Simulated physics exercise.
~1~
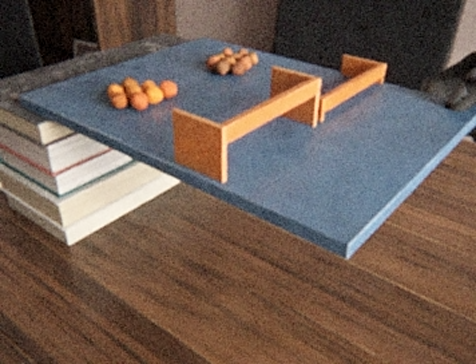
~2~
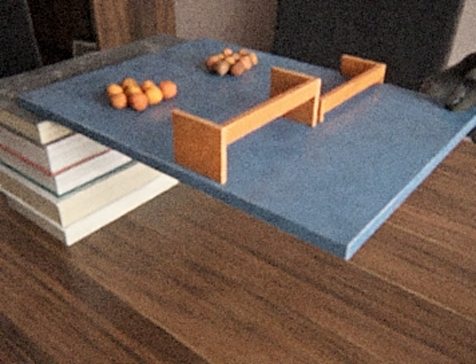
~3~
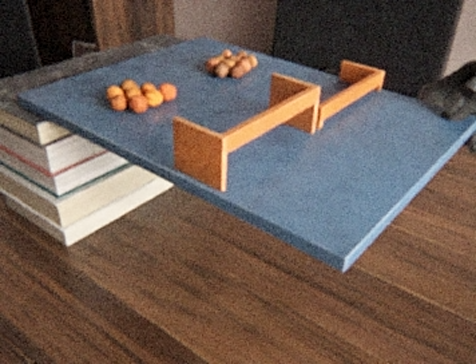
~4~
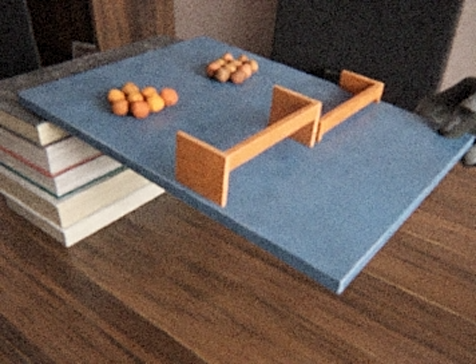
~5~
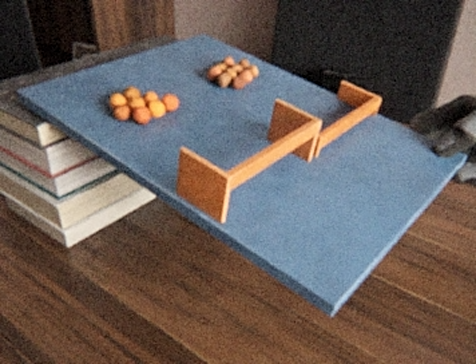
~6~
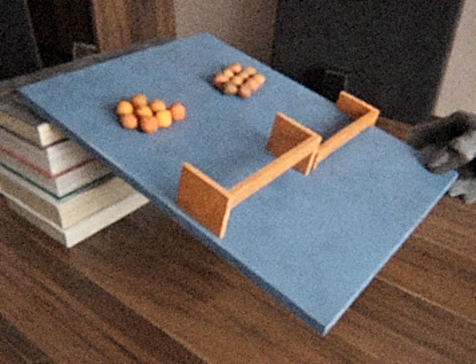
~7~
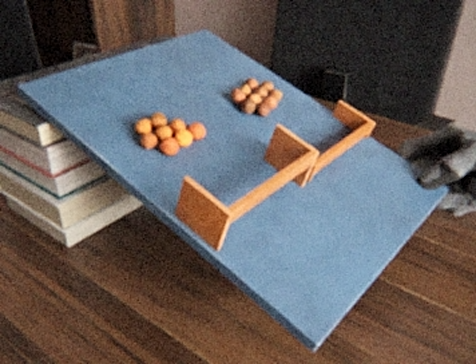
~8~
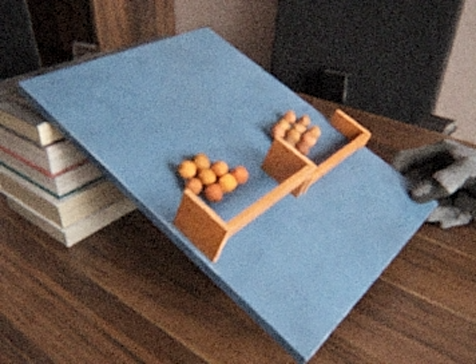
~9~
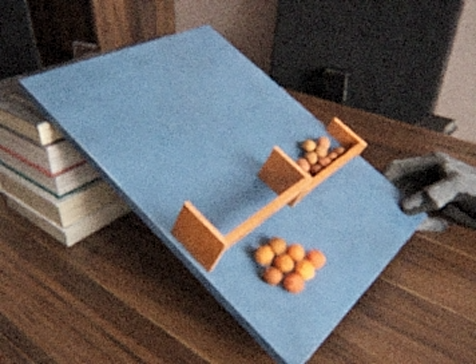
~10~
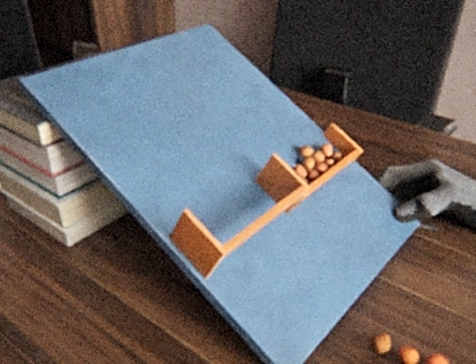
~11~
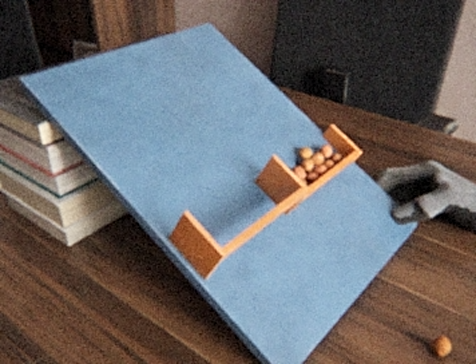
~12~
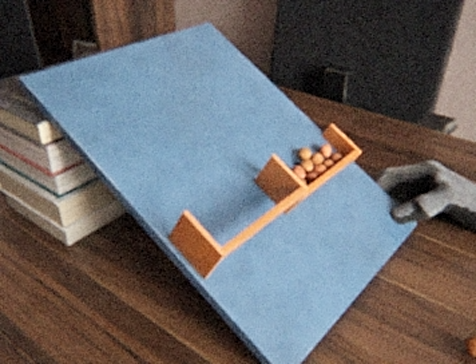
On a wooden table, a gloved hand lowered one end of a blue board propped on books until two clusters of small orange balls rolled down; the nearer ones slipped under their orange barrier and off the board, while the farther ones stayed caught behind theirs.
